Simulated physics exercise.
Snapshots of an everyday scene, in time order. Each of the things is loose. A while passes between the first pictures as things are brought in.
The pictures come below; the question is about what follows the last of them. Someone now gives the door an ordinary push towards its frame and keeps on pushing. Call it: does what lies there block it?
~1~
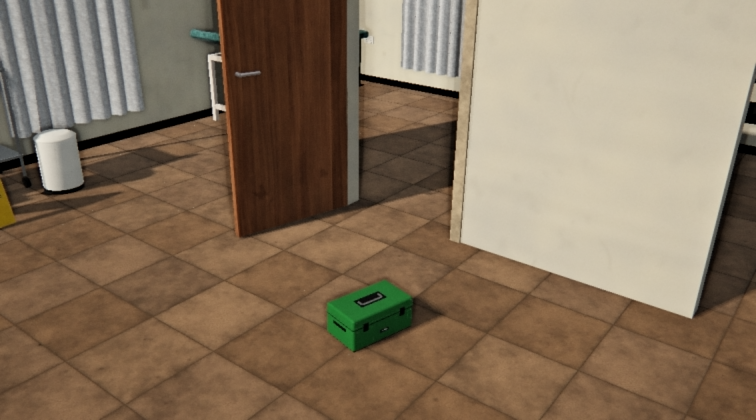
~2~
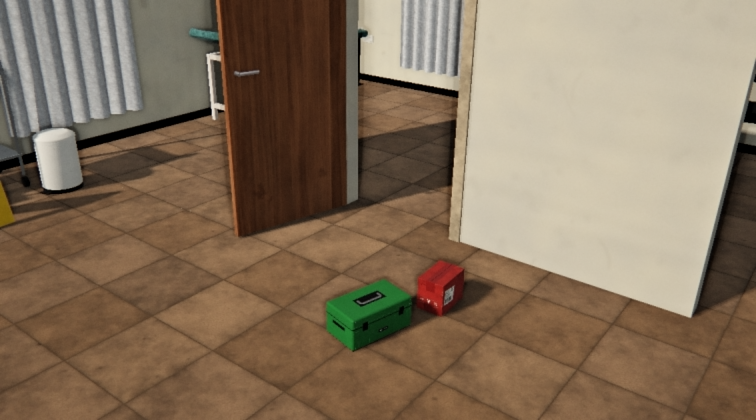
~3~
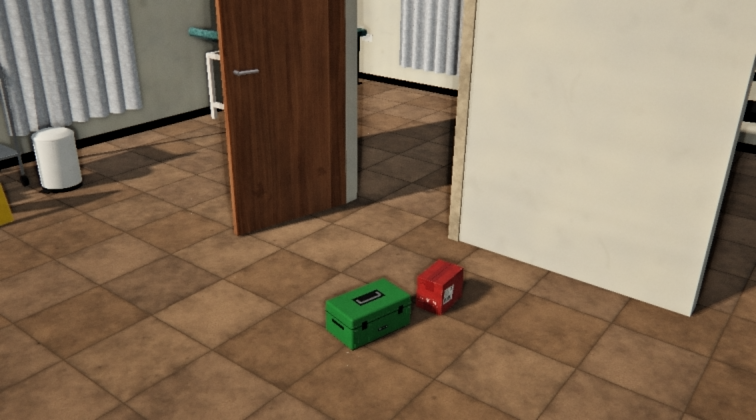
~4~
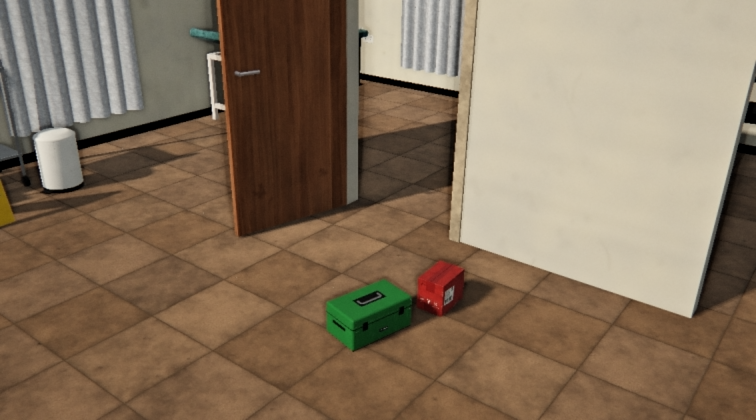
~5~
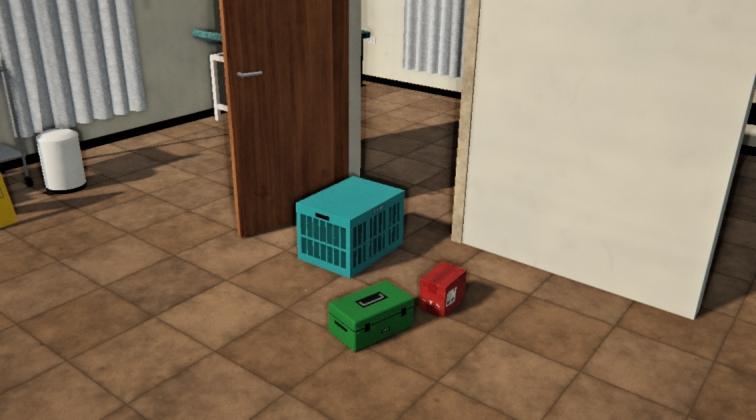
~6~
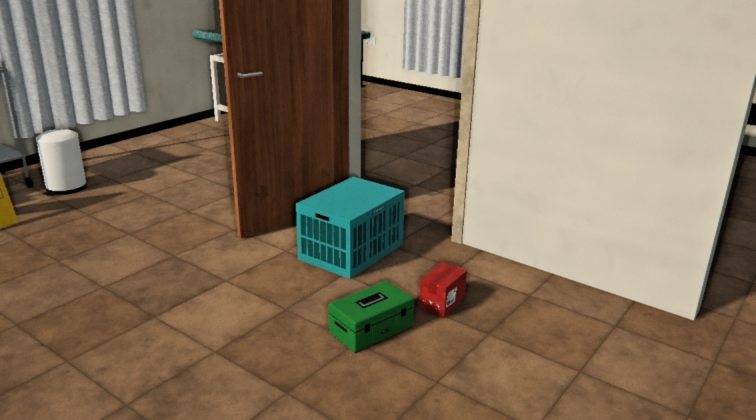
Yes.
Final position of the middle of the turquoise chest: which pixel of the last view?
It ends up near (412, 226).
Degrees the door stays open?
Roughly 40 degrees open.
Then, 0.80 s past the last view, door 69° open; turquoise chest displaced a little near (357, 225).
Then, 1.20 s past the last view, door 56° open; turquoise chest displaced a little near (379, 227).
Then, 2.40 s past the last view, door 41° open; turquoise chest displaced a little near (405, 226).
Finally, door 38° open; moved from the start, turquoise chest; the other 2 still in place. Final places as the last picture's camera would see them, turquoise chest near (412, 226).
